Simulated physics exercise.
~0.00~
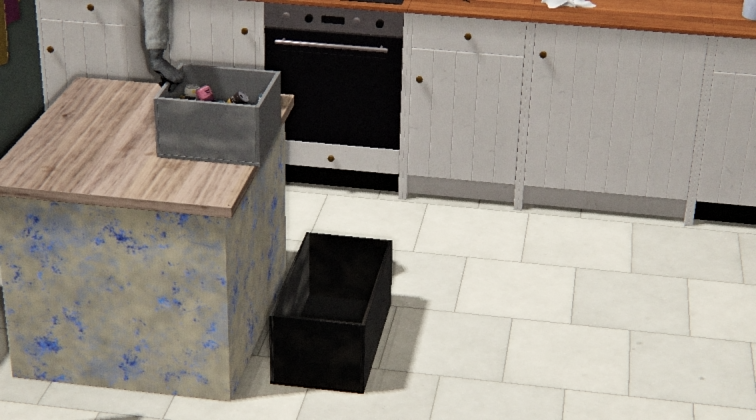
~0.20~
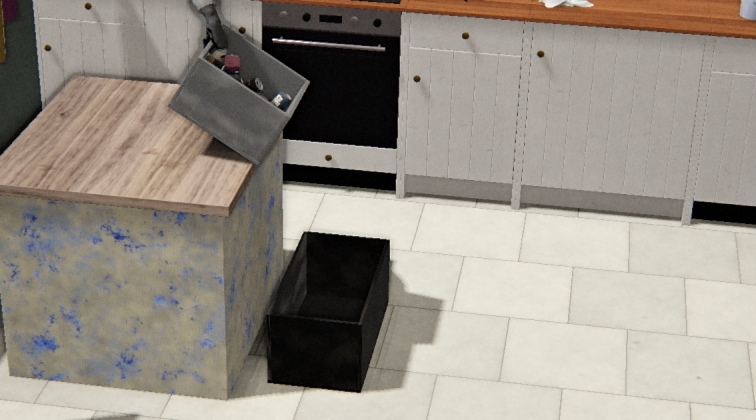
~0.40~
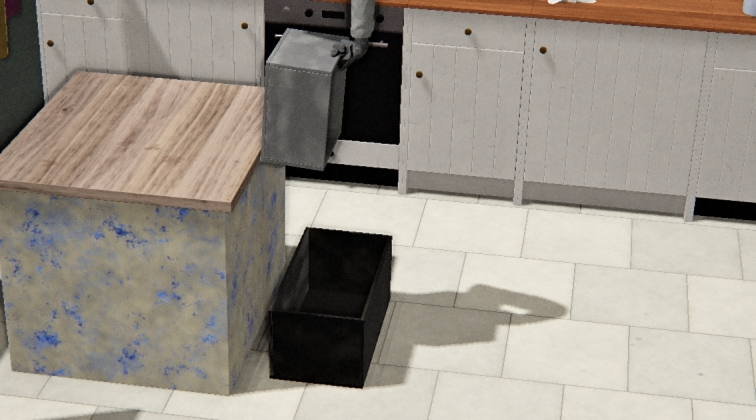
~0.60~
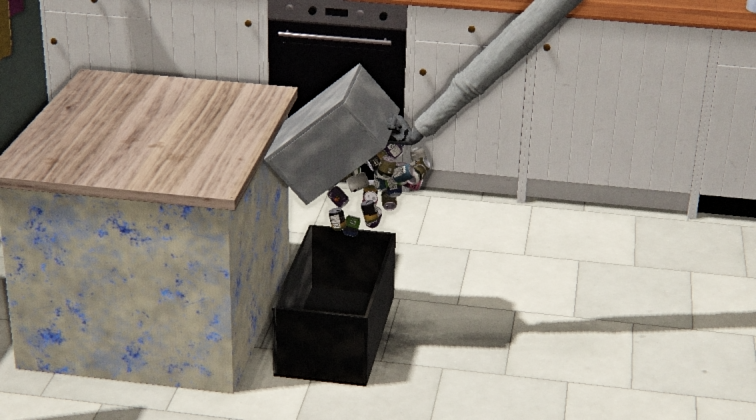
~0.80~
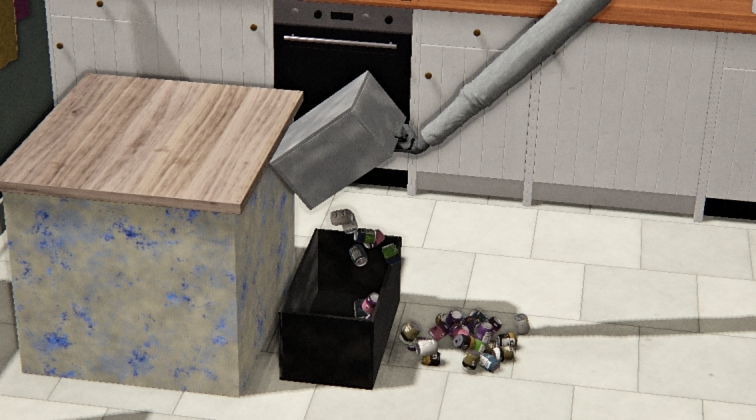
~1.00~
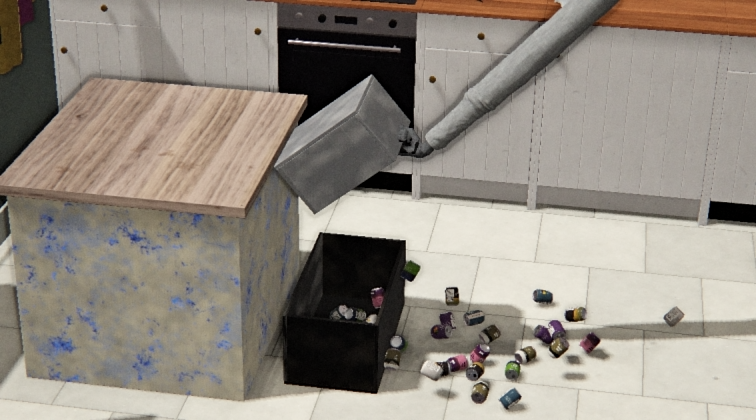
In a kitchen with white cupboards and a pale tiled floor, a grey mechanical arm holds a grey crate of mini cans on a wood-topped bench, with an empty black tub standing below. The arm lifts and tilts the crate, then swings it right, past the bench's edge. It keeps turning the crate until it is partly upside down, and the cans pour out in a cluster. Some fall into the tub, but many land on the floor to its right. The crate stays tipped as the cans scatter, leaving some in the tub and more across the tiles.
